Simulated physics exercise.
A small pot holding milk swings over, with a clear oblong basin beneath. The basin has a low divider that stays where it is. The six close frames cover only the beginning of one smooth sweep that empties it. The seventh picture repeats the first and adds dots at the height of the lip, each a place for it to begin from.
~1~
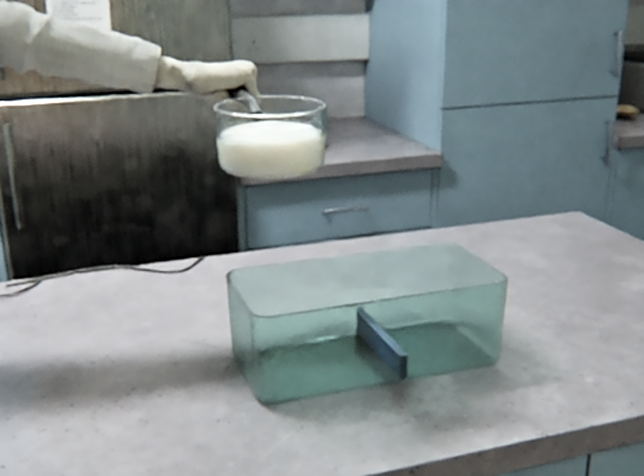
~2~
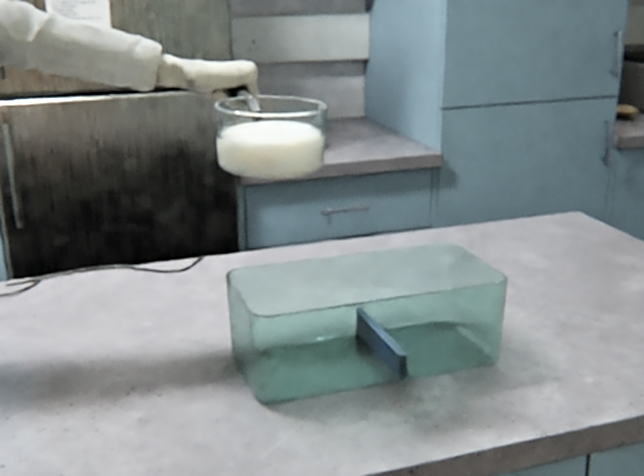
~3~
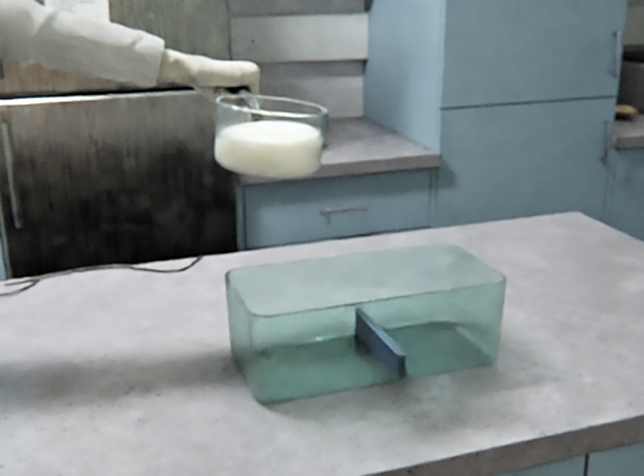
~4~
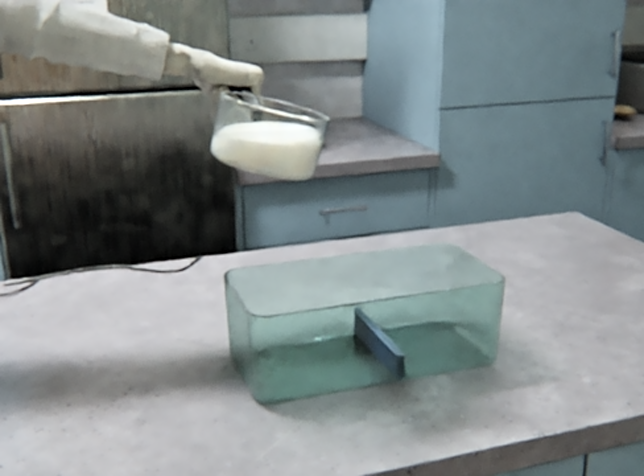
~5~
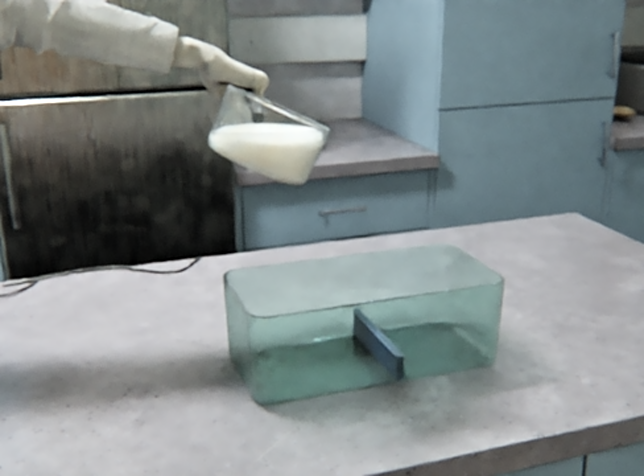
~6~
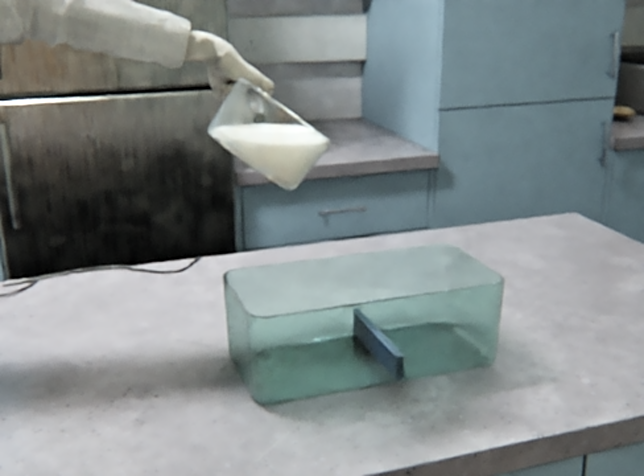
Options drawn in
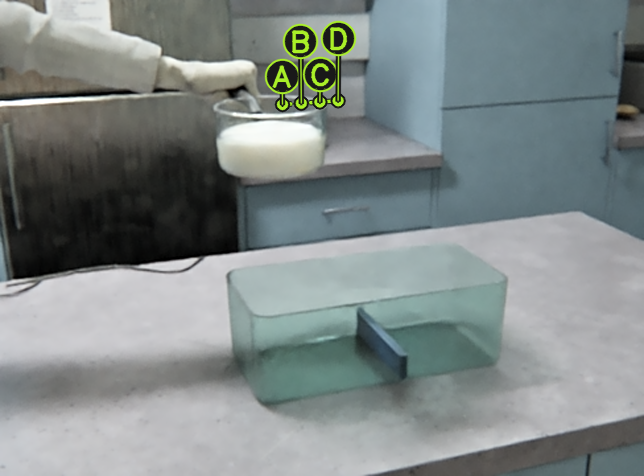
A gloved hand holding a small clear pot of milk, first upright, then tilting it rightward above a divided clear oblong basin.
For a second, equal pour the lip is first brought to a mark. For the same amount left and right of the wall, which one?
Dot D.
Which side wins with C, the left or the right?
More ends on the left.
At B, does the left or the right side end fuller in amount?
The left side.
In lime, A at (282, 104); B at (301, 103); C at (319, 102); D at (338, 100).
For dot A, about 87 % ends left of the wall and 11 % right of it.
For dot B, about 90 % ends left of the wall and 8 % right of it.
For dot C, about 74 % ends left of the wall and 24 % right of it.
For dot D, about 47 % ends left of the wall and 52 % right of it.
